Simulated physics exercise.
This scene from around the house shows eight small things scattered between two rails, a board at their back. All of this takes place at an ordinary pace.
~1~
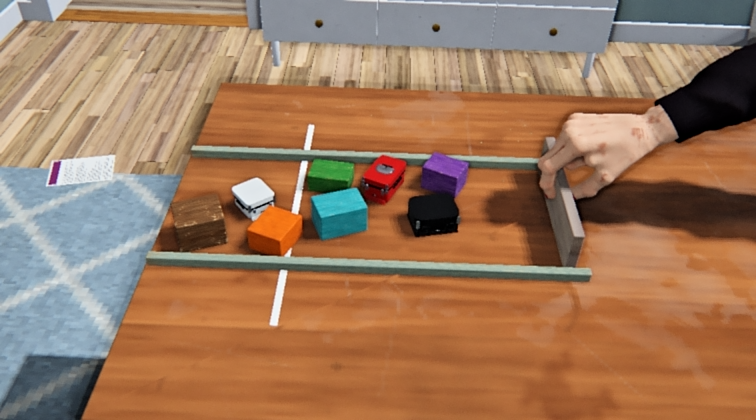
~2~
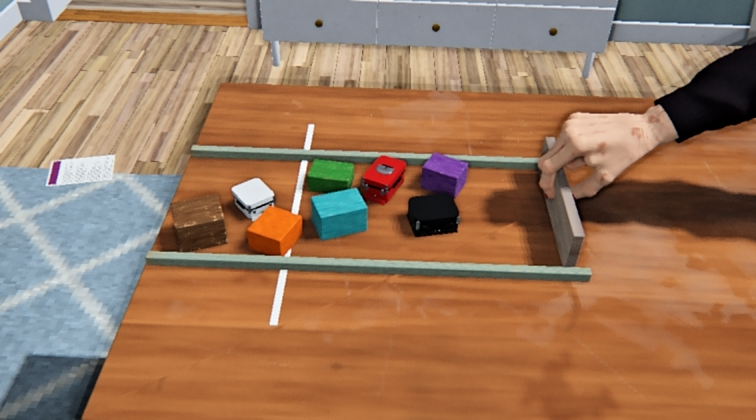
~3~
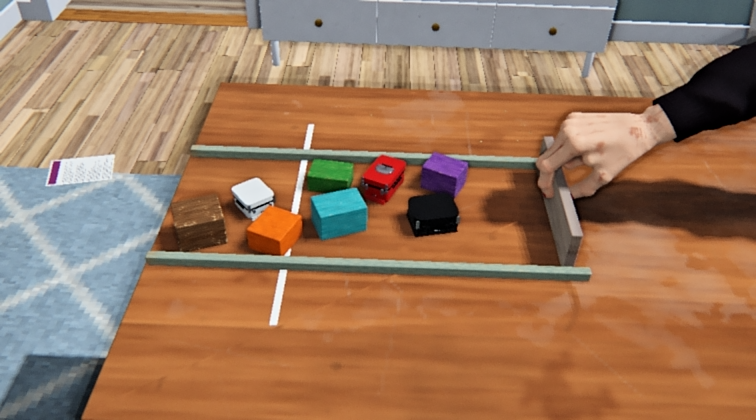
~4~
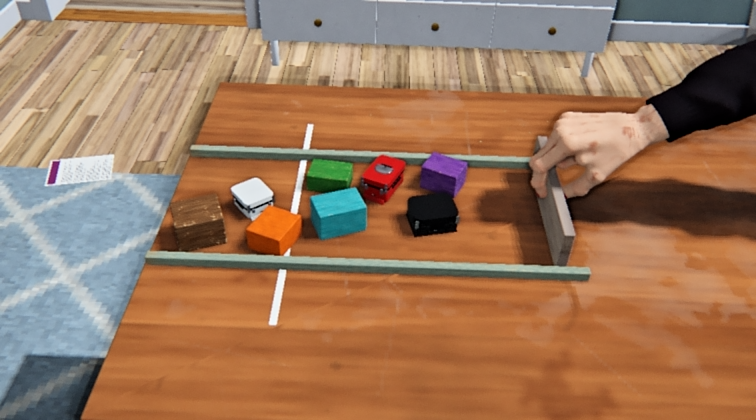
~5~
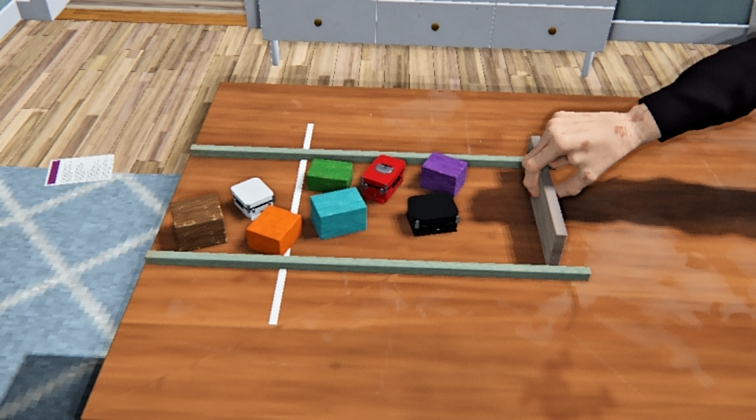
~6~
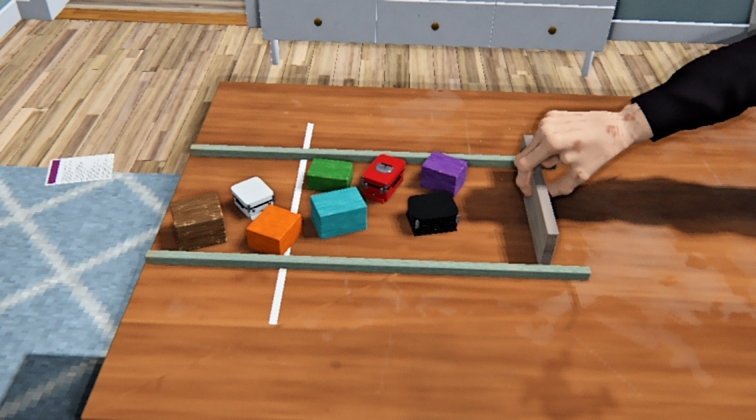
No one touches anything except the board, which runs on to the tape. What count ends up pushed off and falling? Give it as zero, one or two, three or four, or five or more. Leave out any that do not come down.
The number that tip off is going to be zero.
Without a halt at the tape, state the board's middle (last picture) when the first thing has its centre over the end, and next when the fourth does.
The first one at (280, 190), the next at (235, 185).
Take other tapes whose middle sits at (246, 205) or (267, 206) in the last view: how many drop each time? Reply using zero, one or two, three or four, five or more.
The falls would be one or two; just one or two.
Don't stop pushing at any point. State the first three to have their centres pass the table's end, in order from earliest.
Earliest first: The white case, then the green block, and then the turquoise block.
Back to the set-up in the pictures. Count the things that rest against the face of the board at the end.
That would be 2 of them.
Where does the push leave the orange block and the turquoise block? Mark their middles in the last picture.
About (219, 232), and the other about (224, 202).
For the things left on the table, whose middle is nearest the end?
The one is the brown block.
Early on, none off yet; brown block at rest near (198, 222); white case at rest near (253, 199); orange block at rest near (275, 231).
A while later, none off yet; brown block at rest near (198, 222); white case at rest near (253, 199); orange block moving near (268, 232).
Further along, none off yet; brown block travelled a little near (170, 228); white case travelled about its own width near (222, 193); orange block travelled about its own width near (223, 232).
Finally, the number that fall off is zero.
